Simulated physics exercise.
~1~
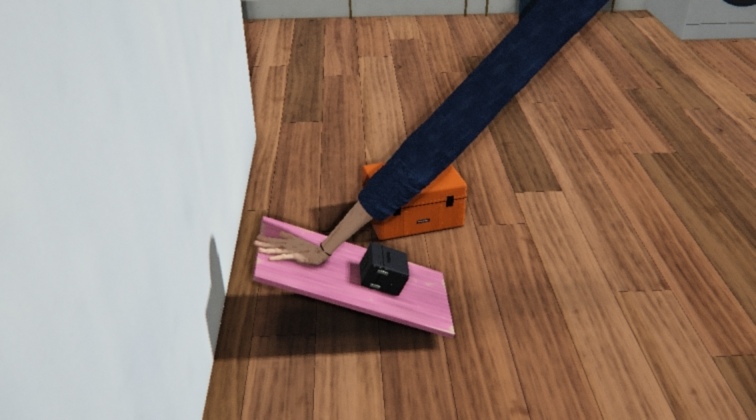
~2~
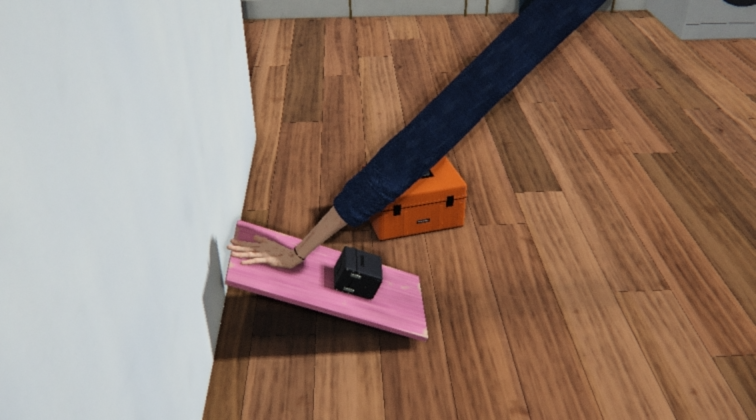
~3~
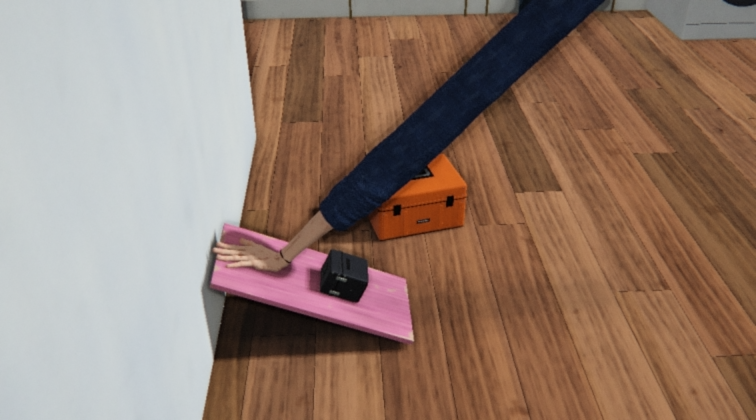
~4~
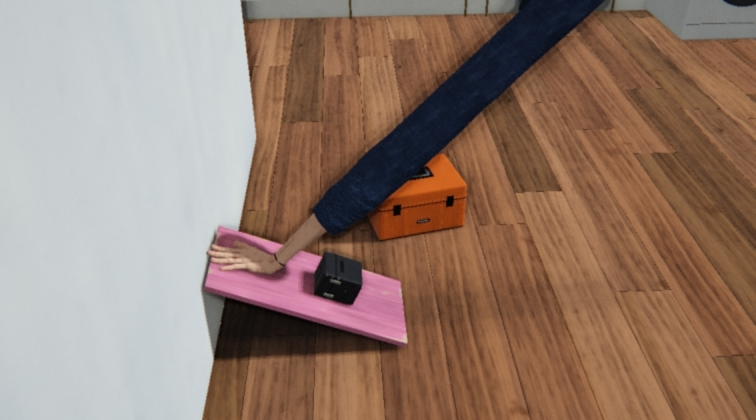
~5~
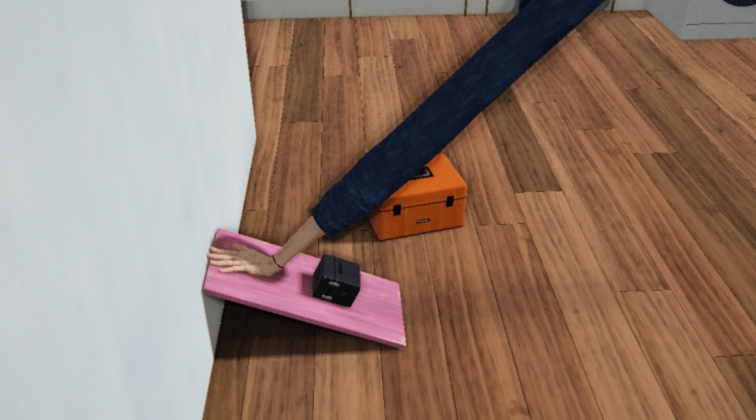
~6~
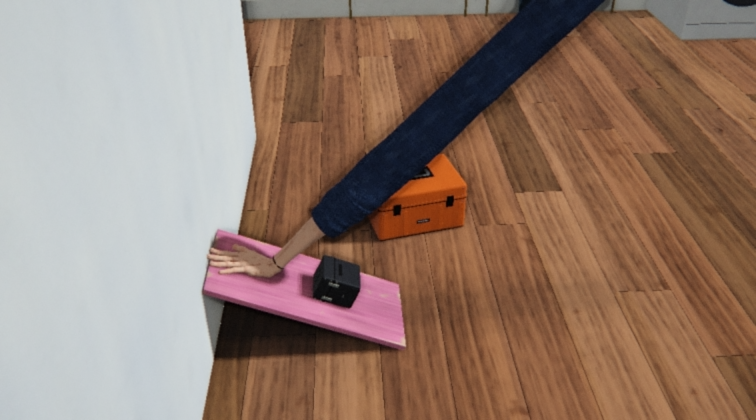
A hand slides a tilted pink board carrying a small black box left against a pale wall, then keeps holding it there.
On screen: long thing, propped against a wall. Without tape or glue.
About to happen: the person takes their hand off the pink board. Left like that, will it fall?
Yes, in the end it has slid lower.
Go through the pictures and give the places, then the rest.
On its way; pink board (356, 276); orange toolbox (413, 196), in the first frame.
On its way; pink board (330, 280); orange toolbox (413, 196), in the second frame.
On its way; pink board (316, 283); orange toolbox (413, 196), in the third frame.
On its way; pink board (310, 286); orange toolbox (413, 196), in the fourth frame.
Leant on the wall, still held; pink board (309, 287); orange toolbox (413, 196), in the fifth frame.
Leant on the wall, still held; pink board (309, 289); orange toolbox (413, 196), in the sixth frame.
Then, 1.10 s later than the last frame, pink board sunk by 4° near (312, 293).
Then, 1.50 s later than the last frame, pink board sunk by 23° near (319, 317).
Then, 1.60 s later than the last frame, pink board sunk by 22° near (320, 315).
When it is over, moved from the start, pink board; orange toolbox as before. End places, in pixels of the last picture, pink board near (320, 319). The board gives way.
